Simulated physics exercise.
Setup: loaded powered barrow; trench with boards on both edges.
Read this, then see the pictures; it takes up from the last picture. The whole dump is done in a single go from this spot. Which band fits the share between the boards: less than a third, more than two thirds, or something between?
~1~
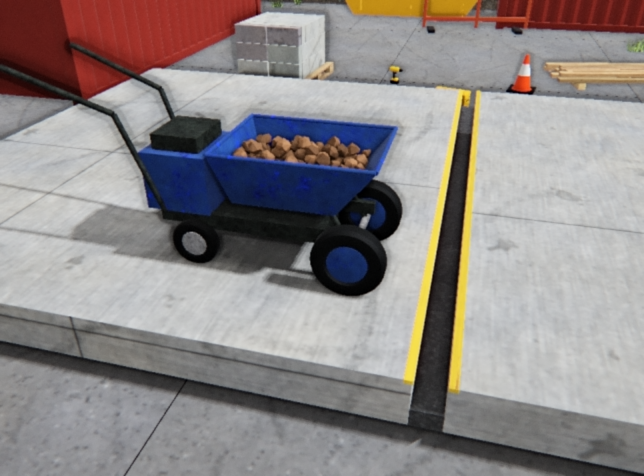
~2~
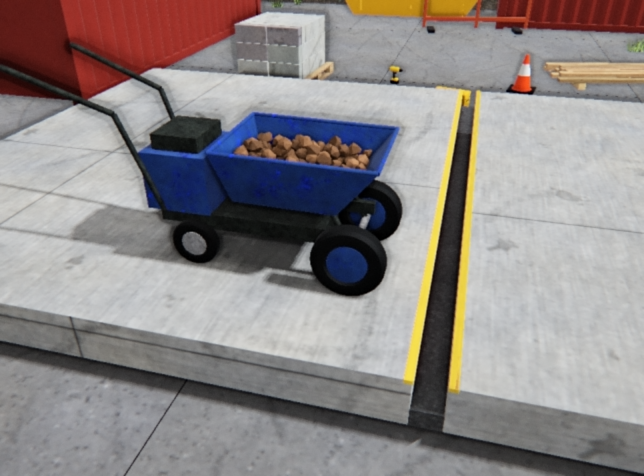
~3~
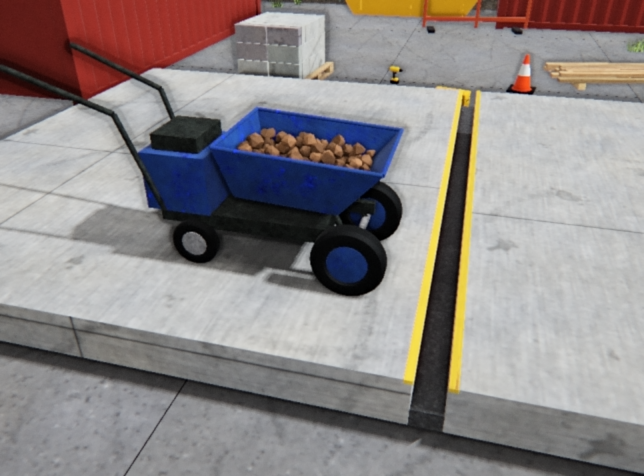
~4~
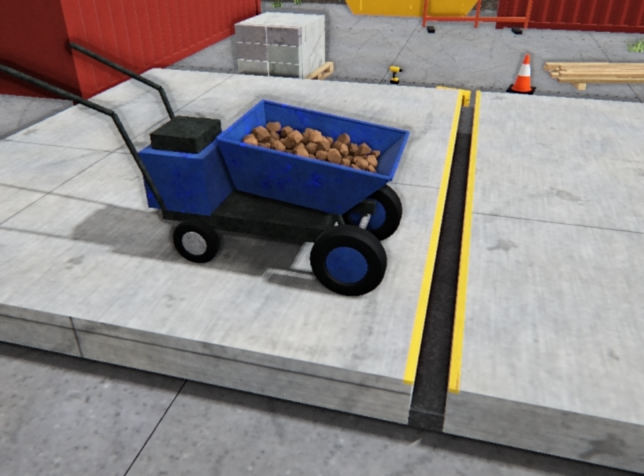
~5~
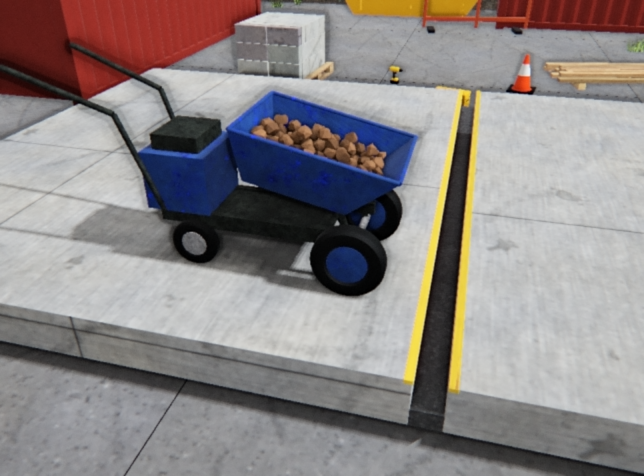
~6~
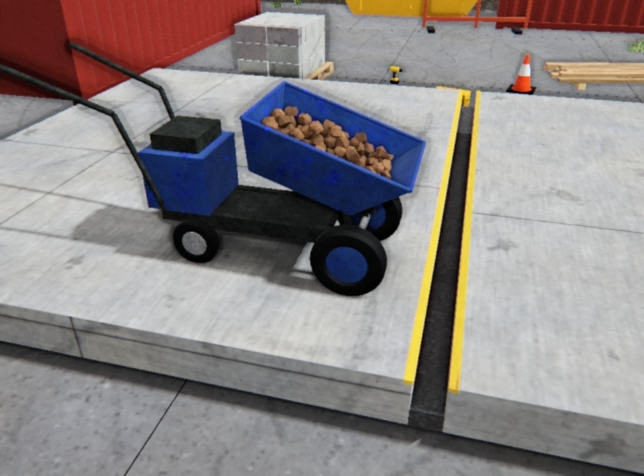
Ends up short of a third.
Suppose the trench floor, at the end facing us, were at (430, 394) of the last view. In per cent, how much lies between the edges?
The share would be close to 10 percent.
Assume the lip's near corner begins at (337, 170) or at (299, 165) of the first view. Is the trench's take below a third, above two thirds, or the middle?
Spot one gives the middle third, spot two gives one to two thirds.
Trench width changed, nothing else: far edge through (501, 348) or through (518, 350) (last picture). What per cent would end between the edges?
70 and 80 percent.
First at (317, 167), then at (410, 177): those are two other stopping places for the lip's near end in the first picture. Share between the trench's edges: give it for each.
From the first spot you get 50 percent, and from the second 0 percent.
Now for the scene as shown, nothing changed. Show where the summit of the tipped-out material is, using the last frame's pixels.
Close to (497, 267).
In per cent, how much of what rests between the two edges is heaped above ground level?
Something like 5 in a hundred.
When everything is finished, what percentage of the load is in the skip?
Roughly 0 in a hundred.
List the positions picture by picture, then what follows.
Lip of the skip (376, 174), level; top of the load (289, 158), clay clods; first edge of the trench (417, 333); far edge (458, 340), the trench under half as wide as the skip, and about as deep as wide, in the first picture.
Lip of the skip (378, 174), level; top of the load (290, 157), in the second picture.
Lip of the skip (383, 176), tipped barely; top of the load (289, 142), in the third picture.
Lip of the skip (390, 179), tipped a little; top of the load (287, 143), in the fourth picture.
Lip of the skip (400, 184), tipped a little; top of the load (295, 138), in the fifth picture.
Lip of the skip (410, 191), tipped clearly; top of the load (289, 130); first edge of the trench (417, 333); far edge (458, 340), in the sixth picture.
Just after the last frame, skip tipped steeply; every one in the skip.
A moment on, skip tipped right over; the larger part in the skip; about a tenth beyond it; just a few falling.
Further on, skip tipped right over; about a tenth in the skip; just a few in or heaped over the trench; the larger part beyond it.
When it is over, skip tipped right over; about a tenth in or heaped over the trench; the larger part beyond it.
